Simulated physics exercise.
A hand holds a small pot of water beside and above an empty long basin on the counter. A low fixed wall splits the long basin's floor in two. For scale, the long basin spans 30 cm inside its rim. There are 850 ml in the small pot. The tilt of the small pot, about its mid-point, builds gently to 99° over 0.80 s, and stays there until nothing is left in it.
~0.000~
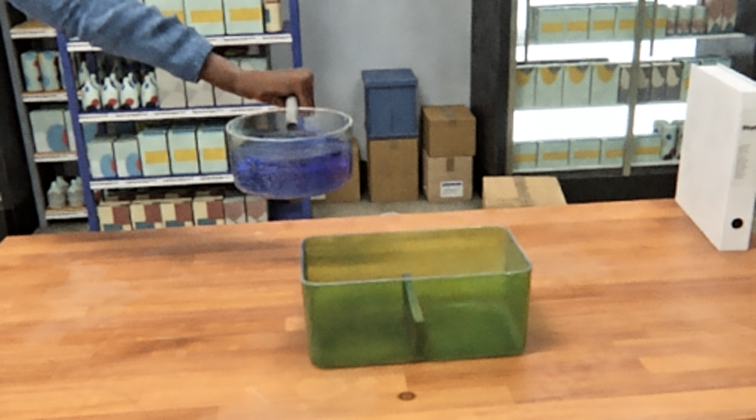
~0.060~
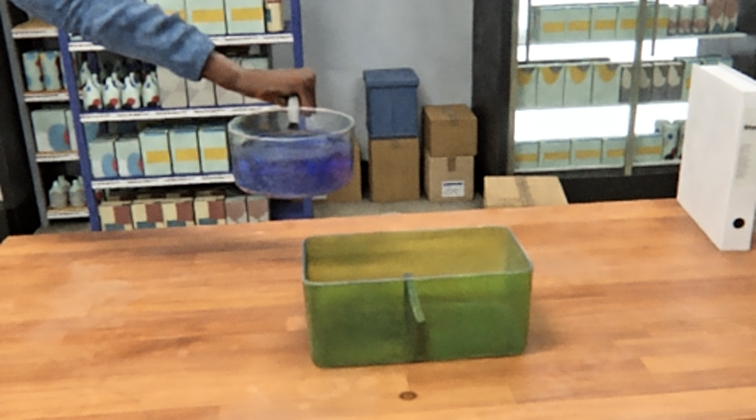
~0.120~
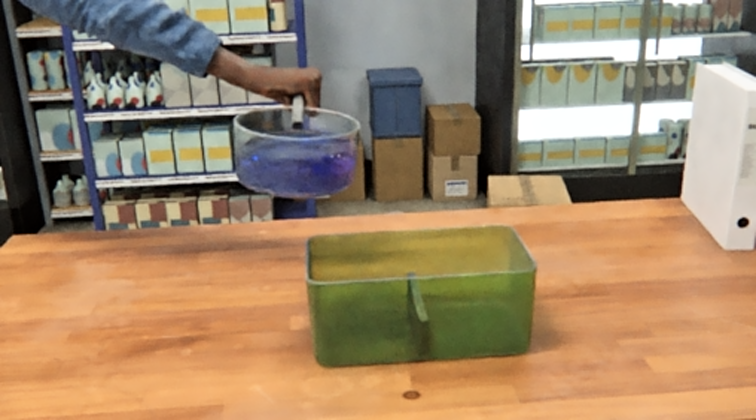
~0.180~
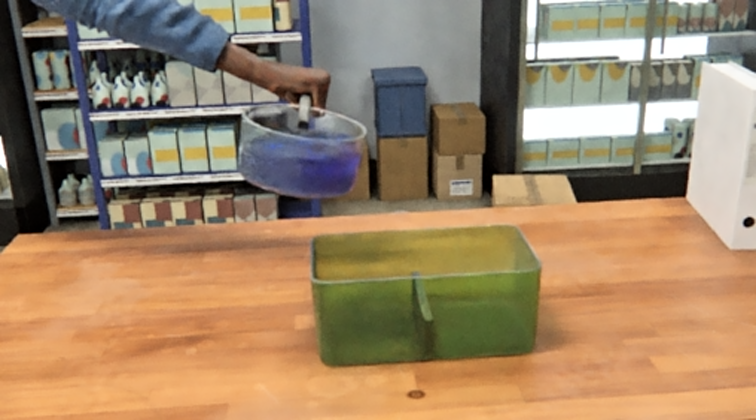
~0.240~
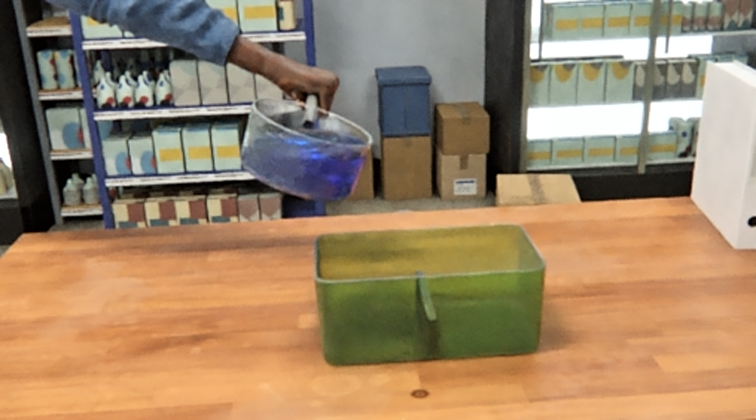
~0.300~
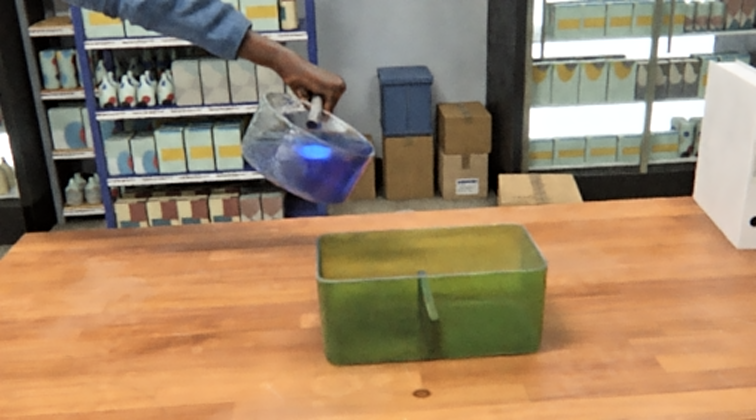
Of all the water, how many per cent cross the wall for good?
About 19 per cent.
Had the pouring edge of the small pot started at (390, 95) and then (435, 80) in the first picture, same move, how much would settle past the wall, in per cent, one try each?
In turn about 80 and 85 per cent.
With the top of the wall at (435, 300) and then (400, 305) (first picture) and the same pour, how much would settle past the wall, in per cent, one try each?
In turn about 5 and 45 per cent.
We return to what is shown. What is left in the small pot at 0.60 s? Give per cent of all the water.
Some 38 per cent.
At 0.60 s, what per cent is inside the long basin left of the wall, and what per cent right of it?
Some 16 per cent left and 5 right.
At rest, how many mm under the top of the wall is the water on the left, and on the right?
Left about 26 mm, right about 50 mm.
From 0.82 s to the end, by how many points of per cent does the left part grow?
About 18 per cent.
By 0.60 s the tilt is 85° and 38 per cent is still to pour, 15 is left of the wall and 5 right of it.
By 0.82 s the tilt is 99° and 11 per cent is still to pour, 61 is left of the wall and 18 right of it.
By 1.05 s the tilt is 99° and 2 per cent is still to pour, 75 is left of the wall and 19 right of it.
By 1.30 s the tilt is 99° and 0 per cent is still to pour, 79 is left of the wall and 19 right of it.
At rest 80 per cent lies left of the wall, 19 right of it and 1 outside.
